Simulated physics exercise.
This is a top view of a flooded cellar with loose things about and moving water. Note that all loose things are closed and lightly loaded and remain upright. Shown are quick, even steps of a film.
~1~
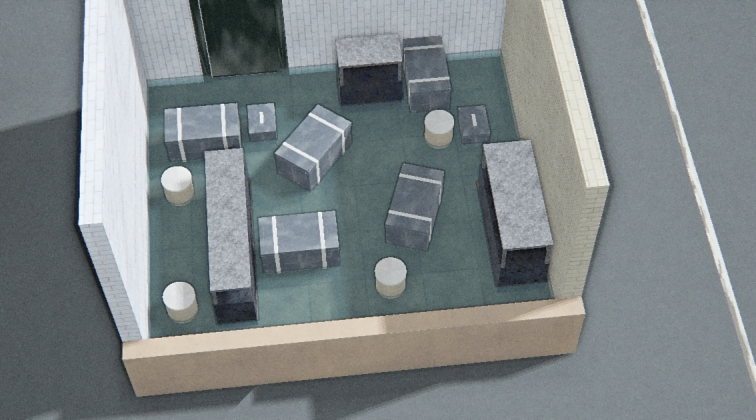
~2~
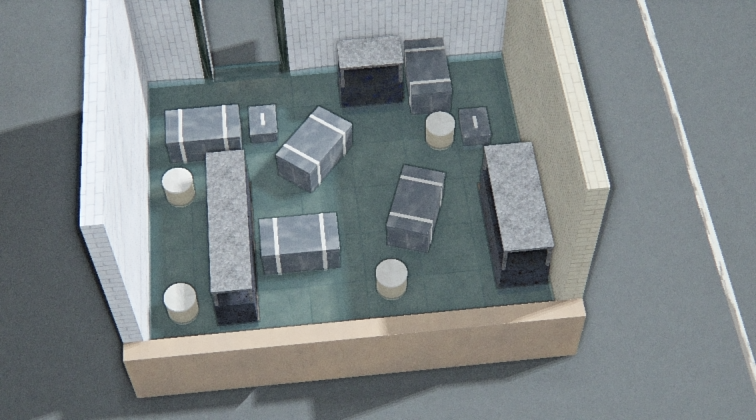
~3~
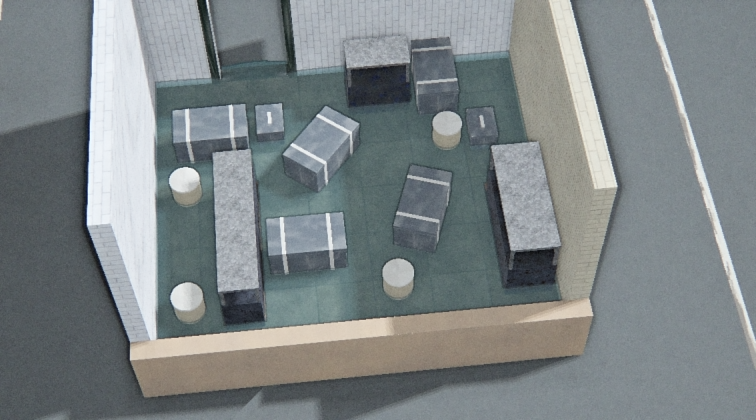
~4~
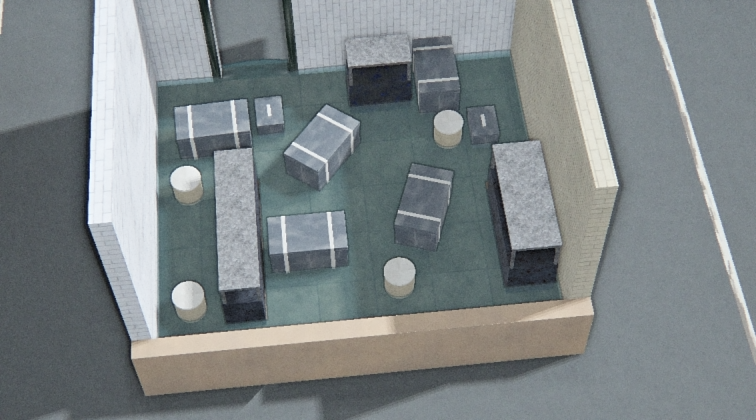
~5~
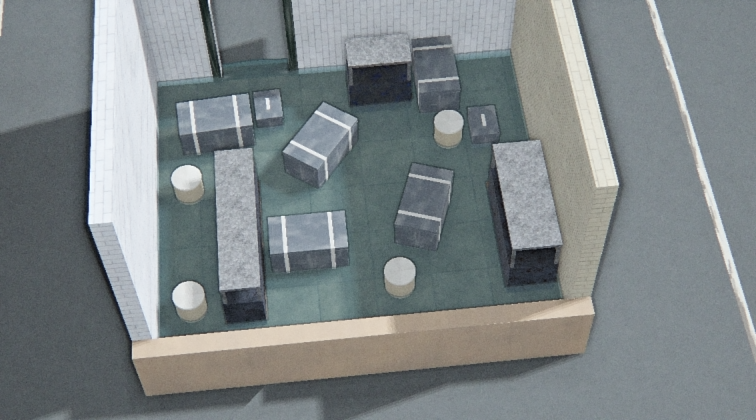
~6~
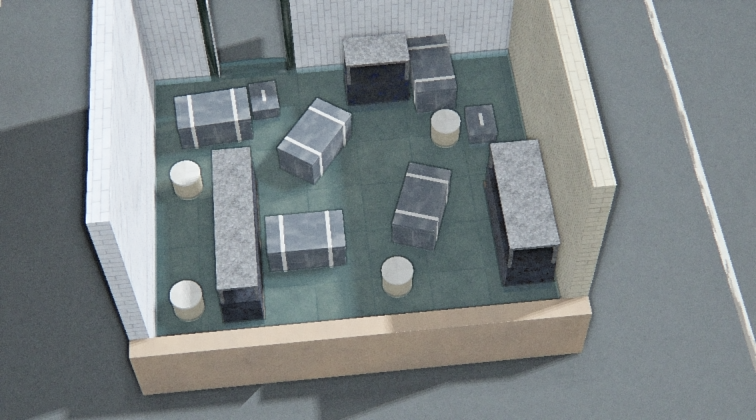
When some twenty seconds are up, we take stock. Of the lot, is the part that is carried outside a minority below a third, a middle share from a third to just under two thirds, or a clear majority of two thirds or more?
It is a minority below a third.
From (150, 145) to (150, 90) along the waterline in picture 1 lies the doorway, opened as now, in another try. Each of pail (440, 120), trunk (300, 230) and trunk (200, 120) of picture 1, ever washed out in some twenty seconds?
In turn: Left behind, no, gone.
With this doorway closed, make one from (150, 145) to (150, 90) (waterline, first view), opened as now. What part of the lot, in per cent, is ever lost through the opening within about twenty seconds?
40 in a hundred or thereabouts.
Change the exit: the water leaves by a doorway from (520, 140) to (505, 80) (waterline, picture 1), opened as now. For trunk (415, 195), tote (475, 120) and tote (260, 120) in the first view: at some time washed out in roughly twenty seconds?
Lost - lost - retained.
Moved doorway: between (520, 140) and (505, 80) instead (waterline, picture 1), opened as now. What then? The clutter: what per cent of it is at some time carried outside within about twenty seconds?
Result: Roughly 50 per cent.
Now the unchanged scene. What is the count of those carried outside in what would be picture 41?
That gives 2.
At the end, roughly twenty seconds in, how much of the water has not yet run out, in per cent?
Roughly 66 in a hundred.
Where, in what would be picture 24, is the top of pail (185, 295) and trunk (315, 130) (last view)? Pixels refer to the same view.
Near (186, 264) and (248, 56).
A moment on, 1 of 11 are out; 10 afloat.
Next, 2 of 11 are out; 9 afloat.
Later, 2 of 11 are out; 9 afloat.
In the end, 2 of 11 are out; 8 afloat.
